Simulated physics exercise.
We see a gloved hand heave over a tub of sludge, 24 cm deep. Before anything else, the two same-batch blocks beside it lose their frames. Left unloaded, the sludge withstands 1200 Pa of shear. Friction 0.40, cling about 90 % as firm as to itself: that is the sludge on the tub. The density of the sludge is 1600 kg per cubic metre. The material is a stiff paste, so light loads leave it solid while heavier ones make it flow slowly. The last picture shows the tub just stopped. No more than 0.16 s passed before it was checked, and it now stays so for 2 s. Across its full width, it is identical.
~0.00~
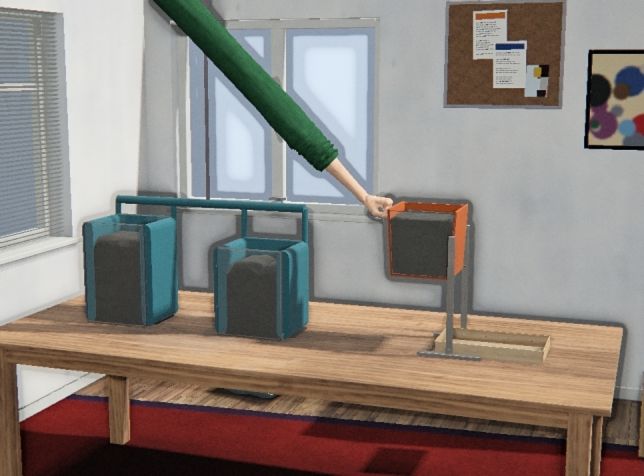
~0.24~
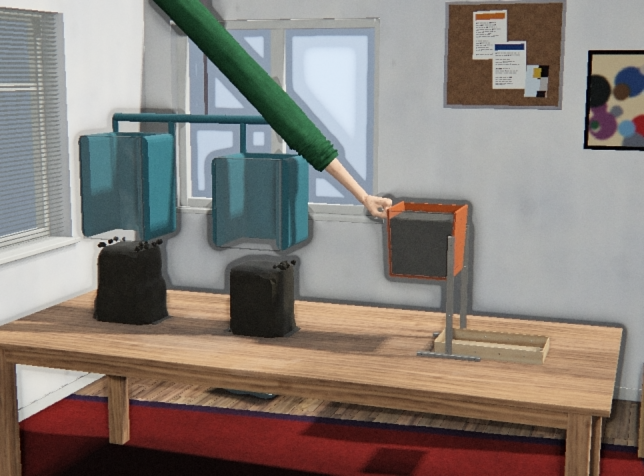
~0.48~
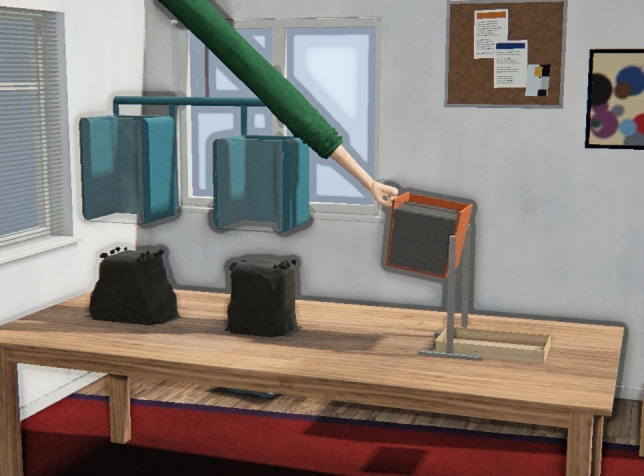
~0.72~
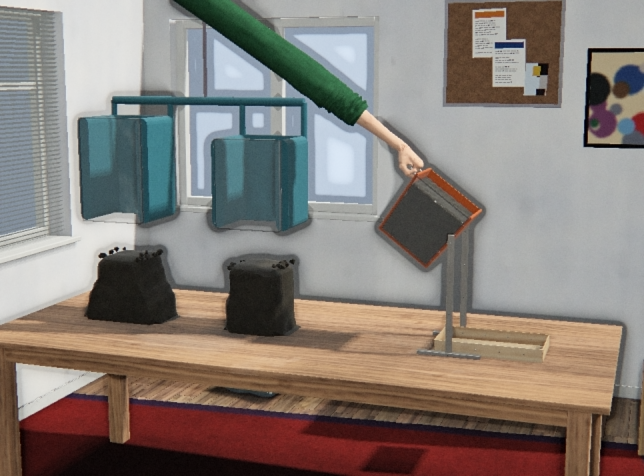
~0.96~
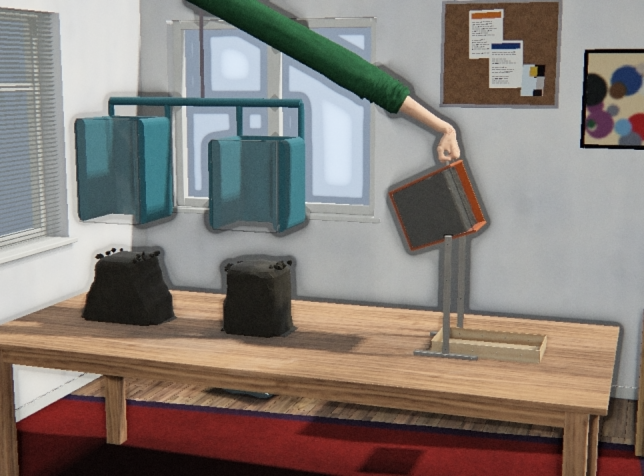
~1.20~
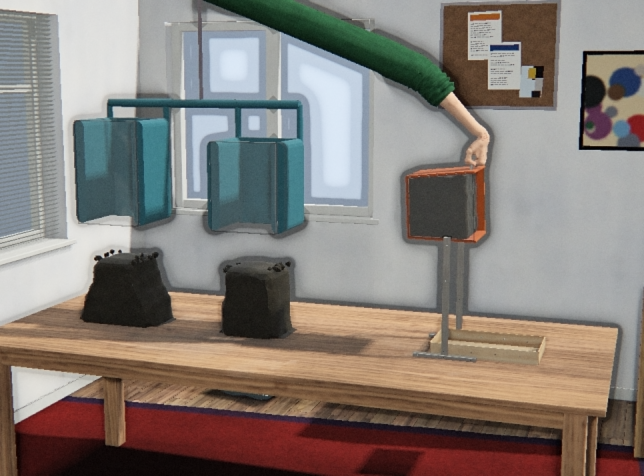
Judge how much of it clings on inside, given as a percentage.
Something like 100 % clings on inside.
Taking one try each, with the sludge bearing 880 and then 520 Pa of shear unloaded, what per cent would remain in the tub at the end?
100 %, then 50 %.
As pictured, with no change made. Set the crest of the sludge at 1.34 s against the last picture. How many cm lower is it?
Roughly 0 cm.
By 1.34 s, the tub is at 87 degrees and holds 100 %.
By 1.51 s, the tub is at 87 degrees and holds 100 %.
By 1.68 s, the tub is at 87 degrees and holds 100 %.
By 1.85 s, the tub is at 87 degrees and holds 100 %.
By 3.20 s, at the end, the tub is at 87 degrees and holds 100 %.
